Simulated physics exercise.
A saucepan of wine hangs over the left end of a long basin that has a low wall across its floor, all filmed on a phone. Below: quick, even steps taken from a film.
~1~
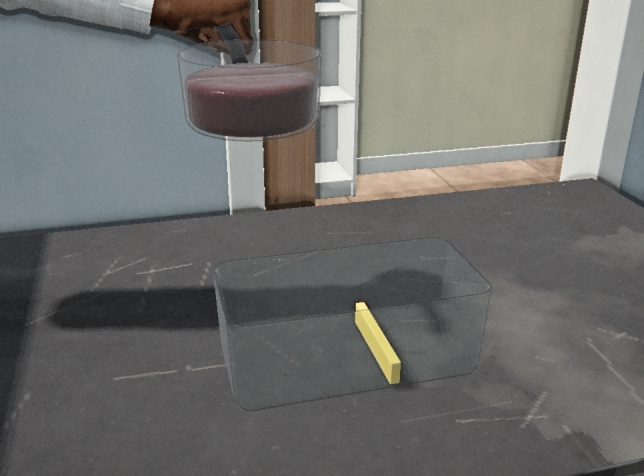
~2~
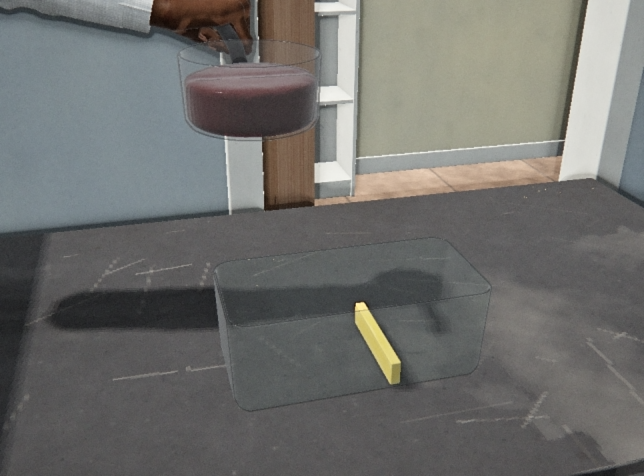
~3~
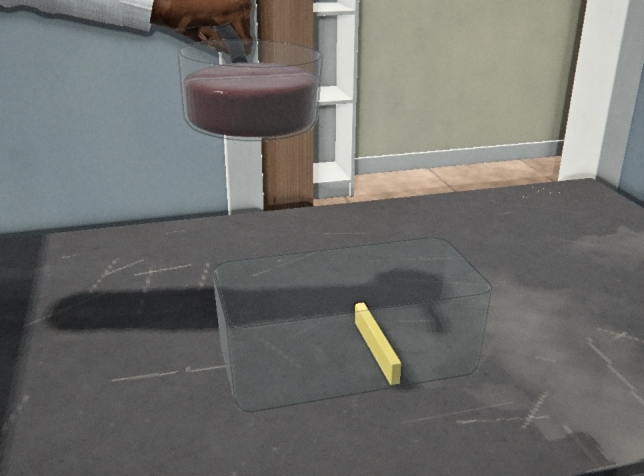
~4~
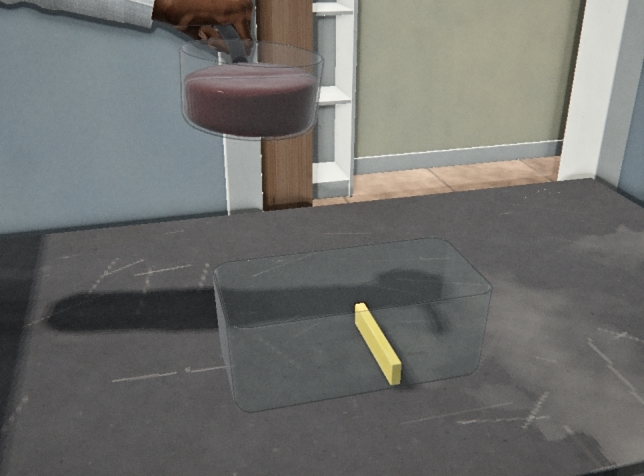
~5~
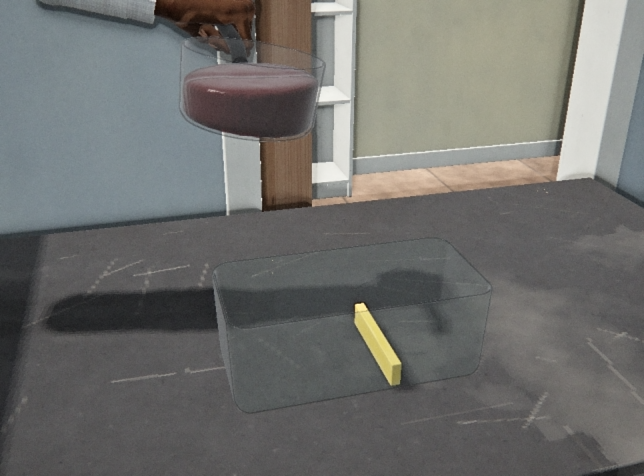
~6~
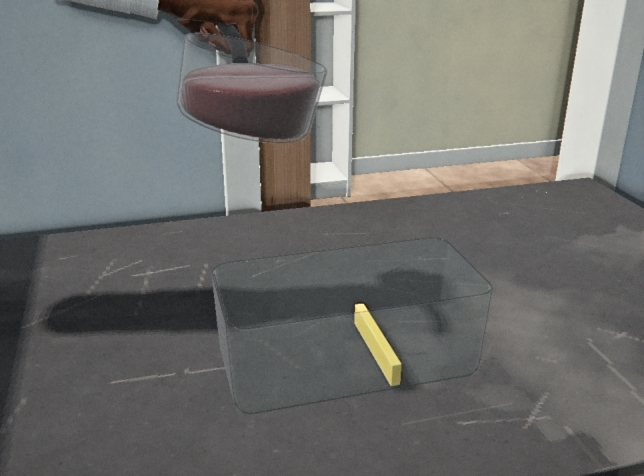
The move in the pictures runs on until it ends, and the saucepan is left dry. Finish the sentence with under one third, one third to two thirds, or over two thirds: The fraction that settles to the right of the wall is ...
The fraction that settles to the right of the wall is one third to two thirds.
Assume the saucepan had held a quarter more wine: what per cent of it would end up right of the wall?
I'd reckon close to 50 %.
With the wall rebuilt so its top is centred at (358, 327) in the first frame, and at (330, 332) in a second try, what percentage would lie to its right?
First try close to 65 percent, second try close to 90 percent.
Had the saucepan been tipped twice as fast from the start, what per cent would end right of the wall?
It comes to around 25 per cent.
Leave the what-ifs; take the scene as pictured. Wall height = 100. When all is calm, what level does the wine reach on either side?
Left 40 per cent, right 60.
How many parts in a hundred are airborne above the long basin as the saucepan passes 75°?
That comes to near 45 percent.
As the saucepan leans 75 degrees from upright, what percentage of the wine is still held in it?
Near 55 percent is still in there.
A moment on, the saucepan is tipped on its side and 53 per cent is still to pour, 3 is left of the wall and 0 right of it.
Next, the saucepan is tipped right over and 8 per cent is still to pour, 26 is left of the wall and 47 right of it.
Then the saucepan is tipped right over and 0 per cent is still to pour, 50 is left of the wall and 46 right of it.
Later the saucepan is tipped right over and 0 per cent is still to pour, 51 is left of the wall and 47 right of it.
In the end 51 per cent lies left of the wall, 47 right of it and 2 outside.
